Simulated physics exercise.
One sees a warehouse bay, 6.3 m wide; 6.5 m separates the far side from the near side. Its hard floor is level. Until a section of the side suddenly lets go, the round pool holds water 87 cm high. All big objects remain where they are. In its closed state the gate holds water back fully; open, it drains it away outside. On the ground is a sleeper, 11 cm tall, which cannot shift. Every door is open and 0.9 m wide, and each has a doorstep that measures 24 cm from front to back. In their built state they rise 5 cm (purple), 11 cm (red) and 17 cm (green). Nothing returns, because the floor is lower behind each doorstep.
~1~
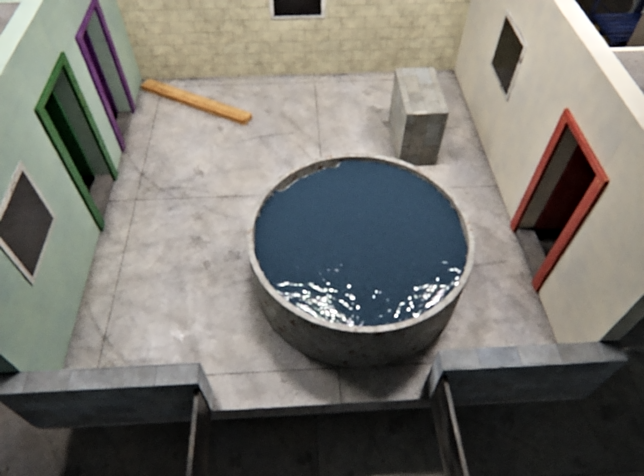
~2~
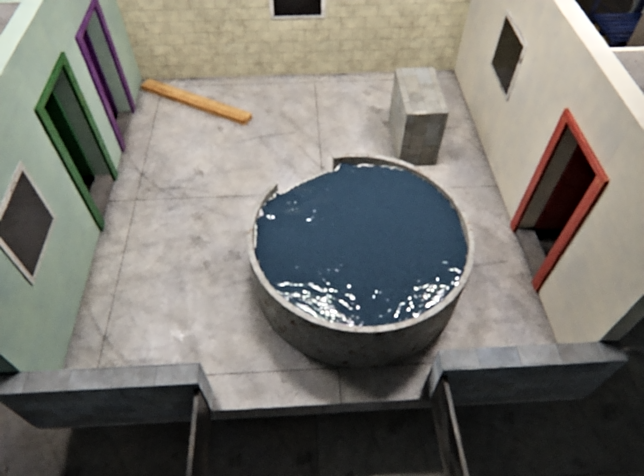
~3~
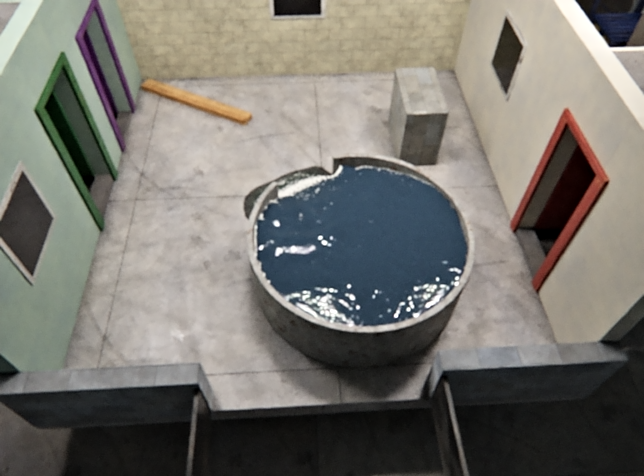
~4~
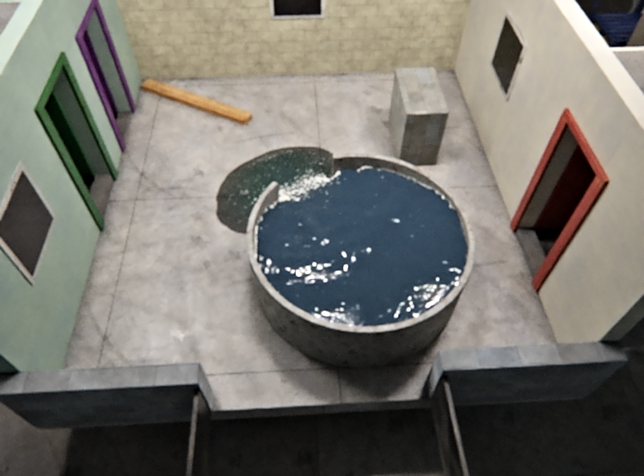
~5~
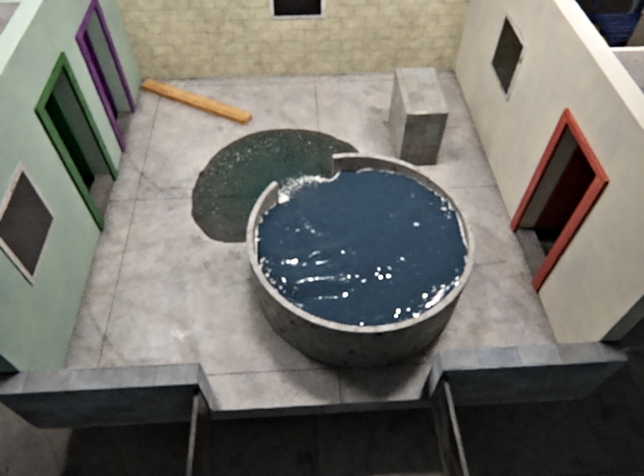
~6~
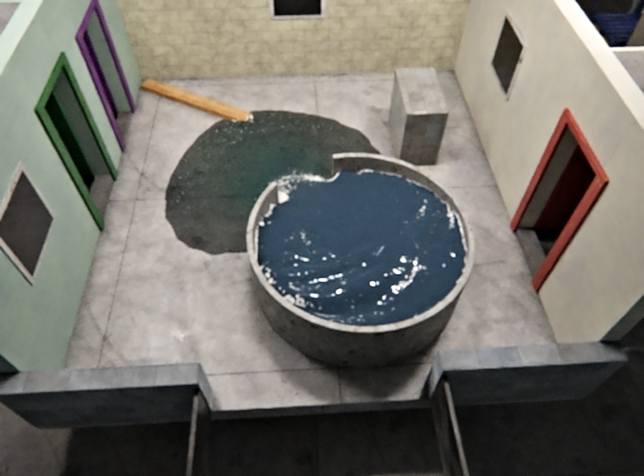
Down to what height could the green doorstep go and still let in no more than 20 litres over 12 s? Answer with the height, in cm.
I would say down to about 14 cm.
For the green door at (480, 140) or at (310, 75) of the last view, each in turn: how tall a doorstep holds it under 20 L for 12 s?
First place around 8.0 cm, second around 22 cm.
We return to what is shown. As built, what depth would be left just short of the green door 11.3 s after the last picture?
Some 8.5 cm.
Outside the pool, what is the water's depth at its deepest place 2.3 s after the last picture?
About 40 cm.
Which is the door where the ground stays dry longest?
Last in line is the red door.
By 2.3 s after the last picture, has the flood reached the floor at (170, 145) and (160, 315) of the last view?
So the first place you asked about stays drenched, while the second ends up free of liquid.
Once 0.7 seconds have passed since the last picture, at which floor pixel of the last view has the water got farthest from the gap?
Front tip: Approx. (143, 79) px.
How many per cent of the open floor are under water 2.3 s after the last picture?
Some 55 in a hundred.
Then, 0.7 s after the last picture water covers 50 % of the floor, deepest (44 cm) near (291, 209); 10 cm at the green door, 0 litres in over its 17 cm doorstep.
Then, 2.3 s after the last picture water covers 55 % of the floor, deepest (40 cm) near (170, 78); 14 cm at the green door, 5 litres in over its 17 cm doorstep.
Then, 11.3 s after the last picture water covers 95 % of the floor, deepest (18 cm) near (541, 373); 8 cm at the green door, 6 litres in over its 17 cm doorstep.
At the green door as built, the water peaked near 21 cm, 1.1 s after the last picture.
Run again over the same 12 s with other heights there, 44 litres in over 11.5 cm, 9 litres over 16 cm. The limit of 20 litres is kept from about 14 cm up.
